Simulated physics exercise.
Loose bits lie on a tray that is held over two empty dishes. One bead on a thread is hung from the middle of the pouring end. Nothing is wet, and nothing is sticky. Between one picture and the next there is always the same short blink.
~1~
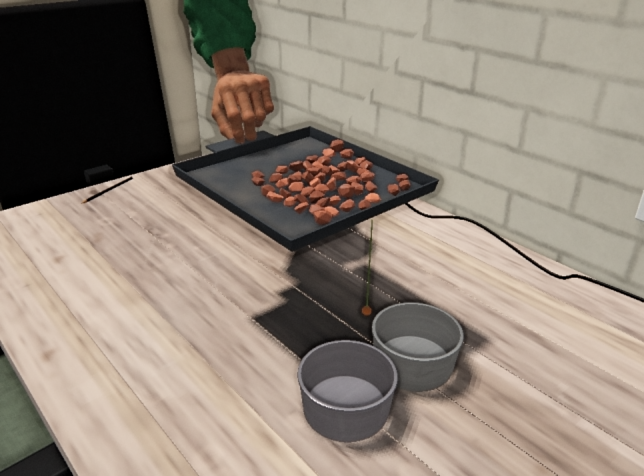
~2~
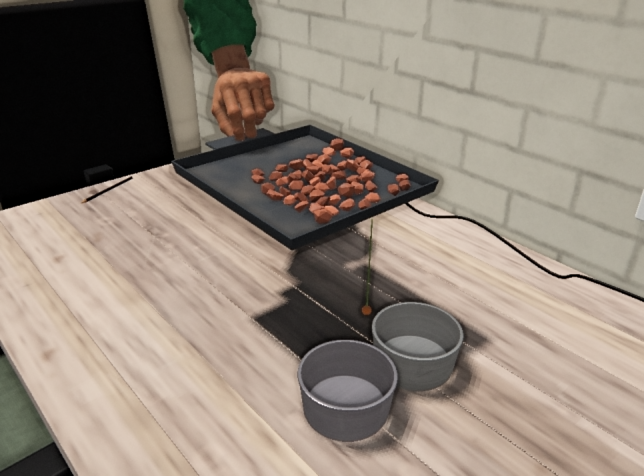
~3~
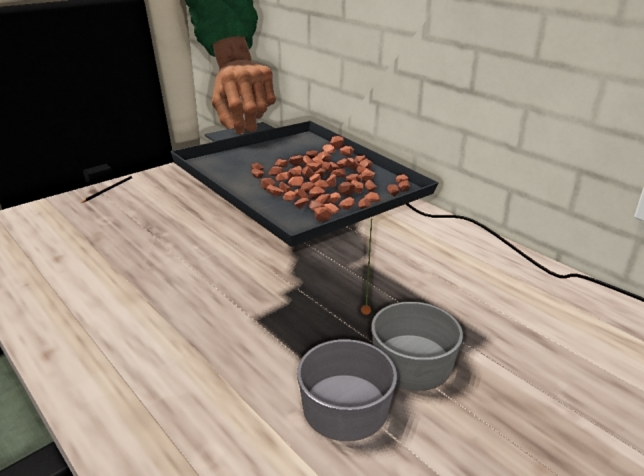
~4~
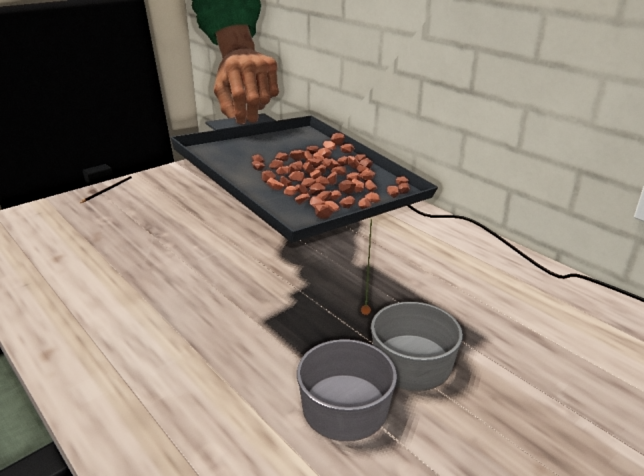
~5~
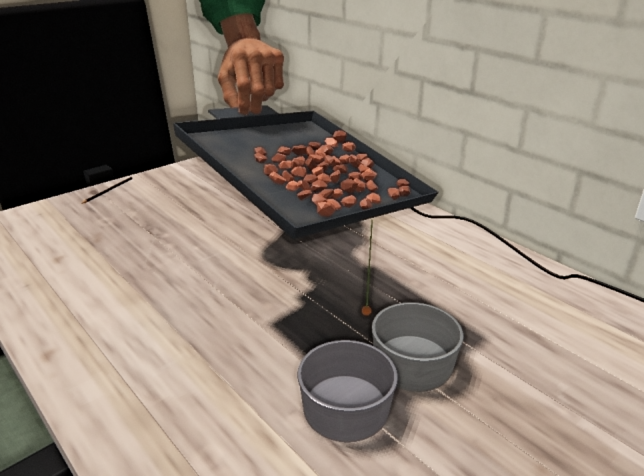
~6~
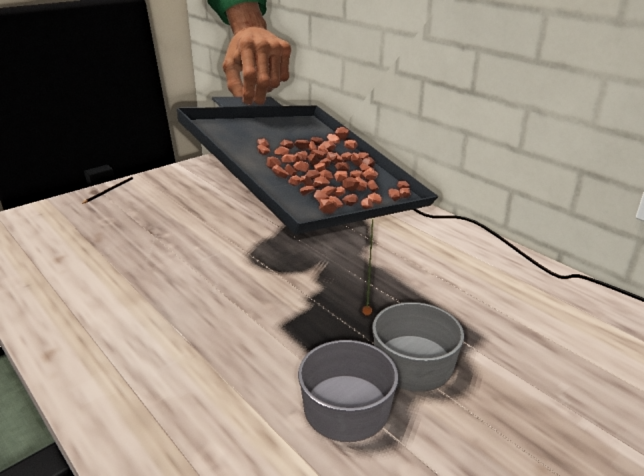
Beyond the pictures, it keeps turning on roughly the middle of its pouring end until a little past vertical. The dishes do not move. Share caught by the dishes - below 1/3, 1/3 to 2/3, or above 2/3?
Below 1/3.
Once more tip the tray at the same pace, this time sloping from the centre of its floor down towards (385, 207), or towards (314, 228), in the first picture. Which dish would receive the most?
Result 1: The right-hand one; result 2: The left-hand one.
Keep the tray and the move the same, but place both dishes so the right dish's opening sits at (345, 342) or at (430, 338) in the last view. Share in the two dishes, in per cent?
Trial 1 about 0 %, trial 2 about 10 %.
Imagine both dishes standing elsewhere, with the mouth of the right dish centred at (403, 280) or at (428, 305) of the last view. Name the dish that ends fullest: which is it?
Taking them in turn, it's the one to the right and then the one to the right.
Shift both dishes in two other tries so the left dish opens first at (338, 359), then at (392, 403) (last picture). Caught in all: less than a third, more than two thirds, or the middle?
One to two thirds; less than a third.
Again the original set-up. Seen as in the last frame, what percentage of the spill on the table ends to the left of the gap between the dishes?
I make it about 20 percent or so.
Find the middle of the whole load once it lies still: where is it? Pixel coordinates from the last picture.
At about (411, 314), give or take.
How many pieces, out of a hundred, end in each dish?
For the left dish 0 per cent, for the right dish 10.
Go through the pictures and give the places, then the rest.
Corners of the pouring end at (292, 238) and (435, 179), level; middle of the load at (320, 178), bits of crushed brick; left dish at (380, 415); right dish at (449, 366); bead on its thread at (367, 311), in the first frame.
Corners of the pouring end at (292, 237) and (435, 180), level; middle of the load at (320, 176), in the second frame.
Corners of the pouring end at (292, 233) and (435, 182), tipped barely, lowest at the right corner; middle of the load at (320, 173), in the third frame.
Corners of the pouring end at (294, 229) and (435, 186), tipped a little, lowest at the right corner; middle of the load at (320, 170), in the fourth frame.
Corners of the pouring end at (296, 225) and (435, 191), tipped a little, lowest at the right corner; middle of the load at (322, 167), in the fifth frame.
Corners of the pouring end at (299, 221) and (435, 195), tipped clearly, lowest at the right corner; middle of the load at (325, 163); left dish at (381, 415); right dish at (450, 366), in the sixth frame.
Soon after the last picture, tray tipped steeply; all on the tray.
A little later, tray tipped right over; about a quarter on the tray; a small part in the right dish; about a quarter outside both; about a third in the air.
Later still, tray tipped past a quarter turn; a small part in the right dish; most outside both.
At rest, tray tipped past a quarter turn; none in the left dish; a small part in the right dish; most outside both.
